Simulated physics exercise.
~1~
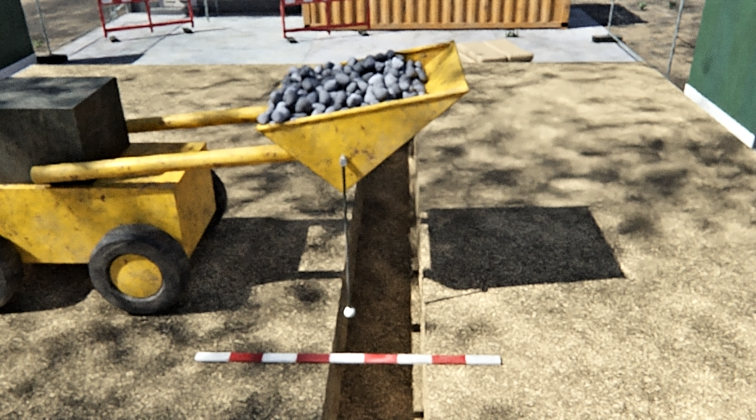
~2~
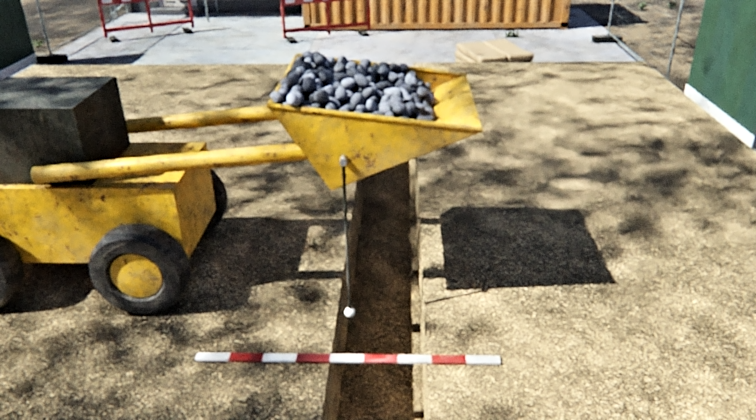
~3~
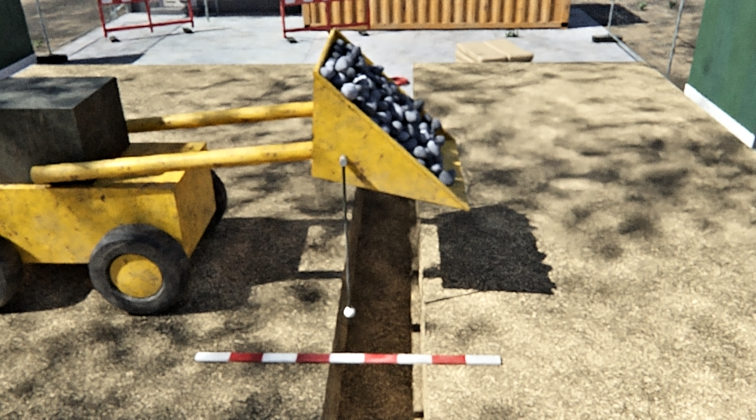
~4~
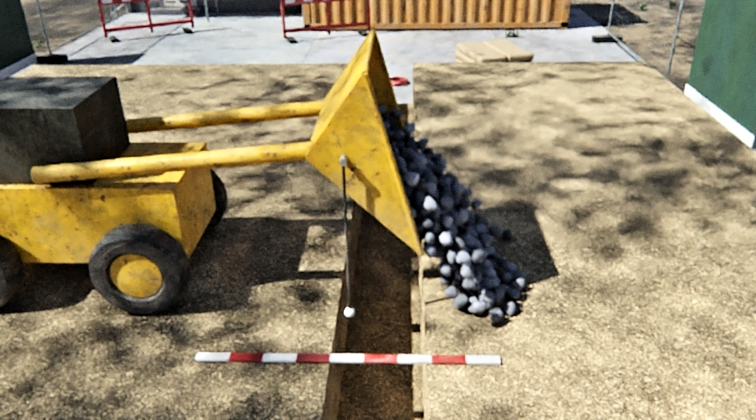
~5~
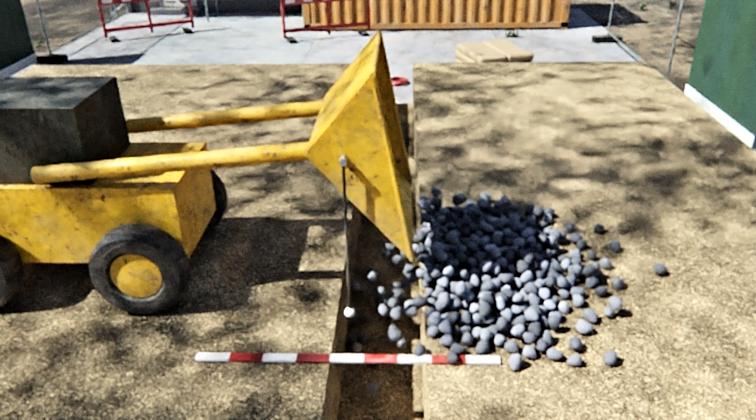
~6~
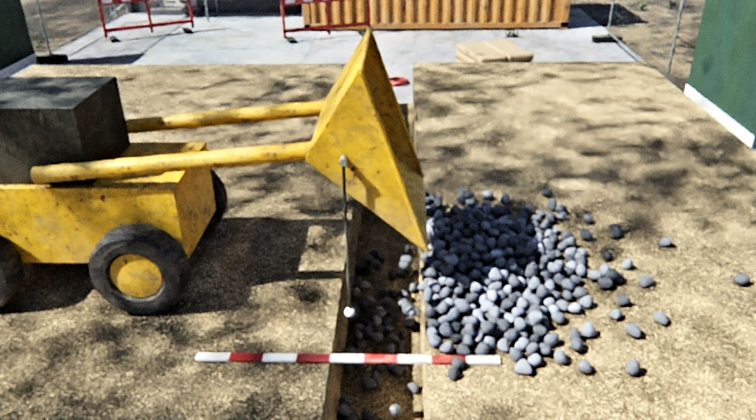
On sunlit sandy ground, a yellow loader tips grey stones from its bucket, most piling beyond a narrow trench, some falling in.
